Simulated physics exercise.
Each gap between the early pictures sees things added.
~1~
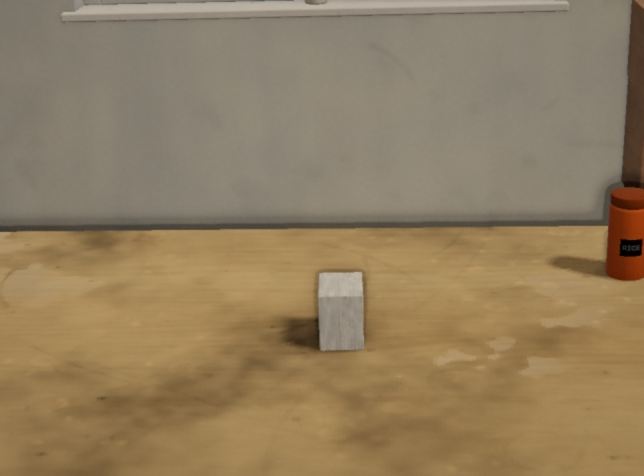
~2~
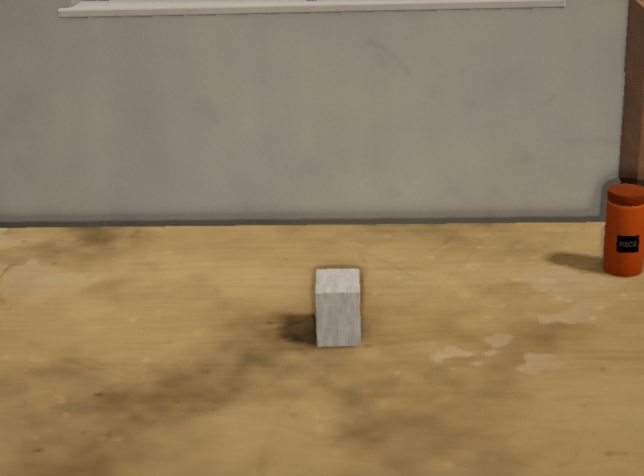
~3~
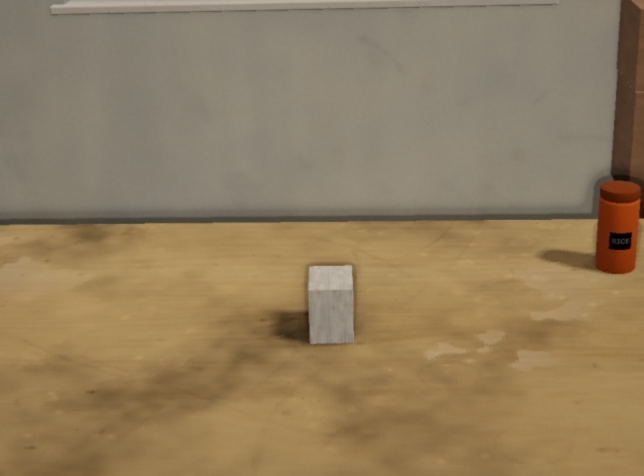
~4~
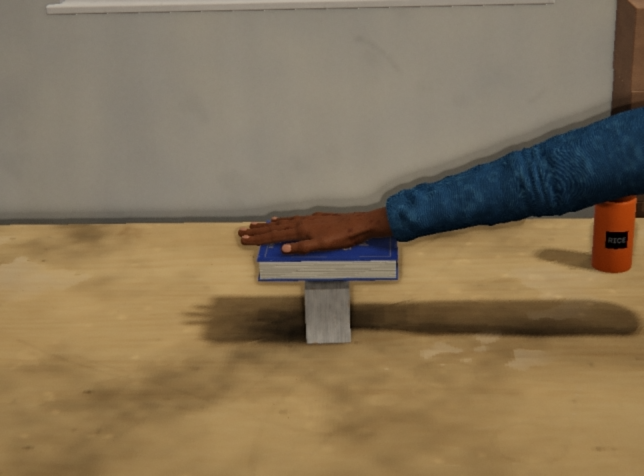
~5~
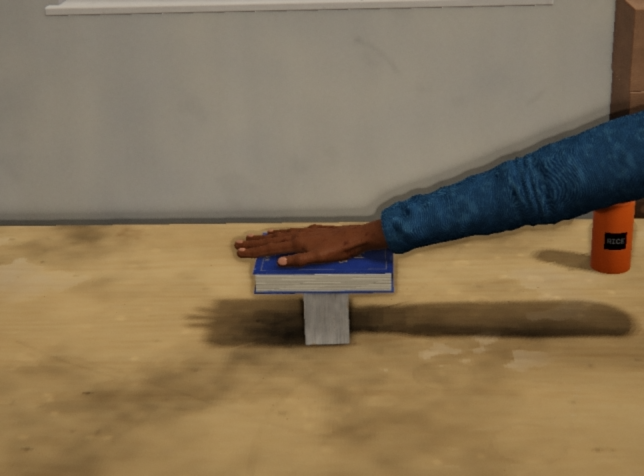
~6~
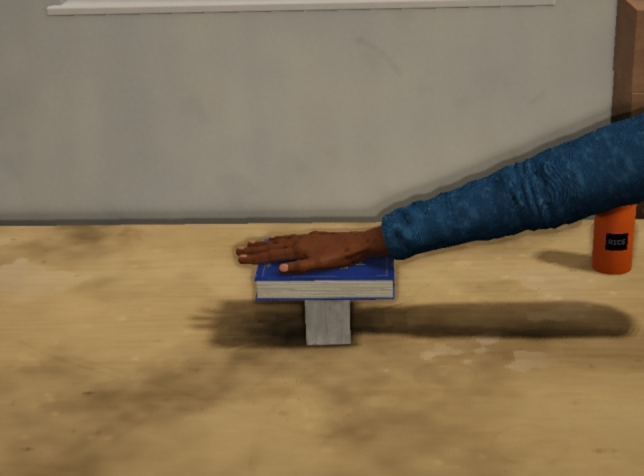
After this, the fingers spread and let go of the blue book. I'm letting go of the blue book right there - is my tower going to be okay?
I predict no tumble.
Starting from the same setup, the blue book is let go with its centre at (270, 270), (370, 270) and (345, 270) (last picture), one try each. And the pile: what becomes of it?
First the pile topples, second it topples, third it remains standing.
Then, 1.00 s after the last picture, nothing has stirred.
Then, 2.10 s after the last picture, blue book resting near (327, 269).
At rest, all 3 in place. Seen from the same camera at the end, blue book near (327, 269). The pile keeps its balance.
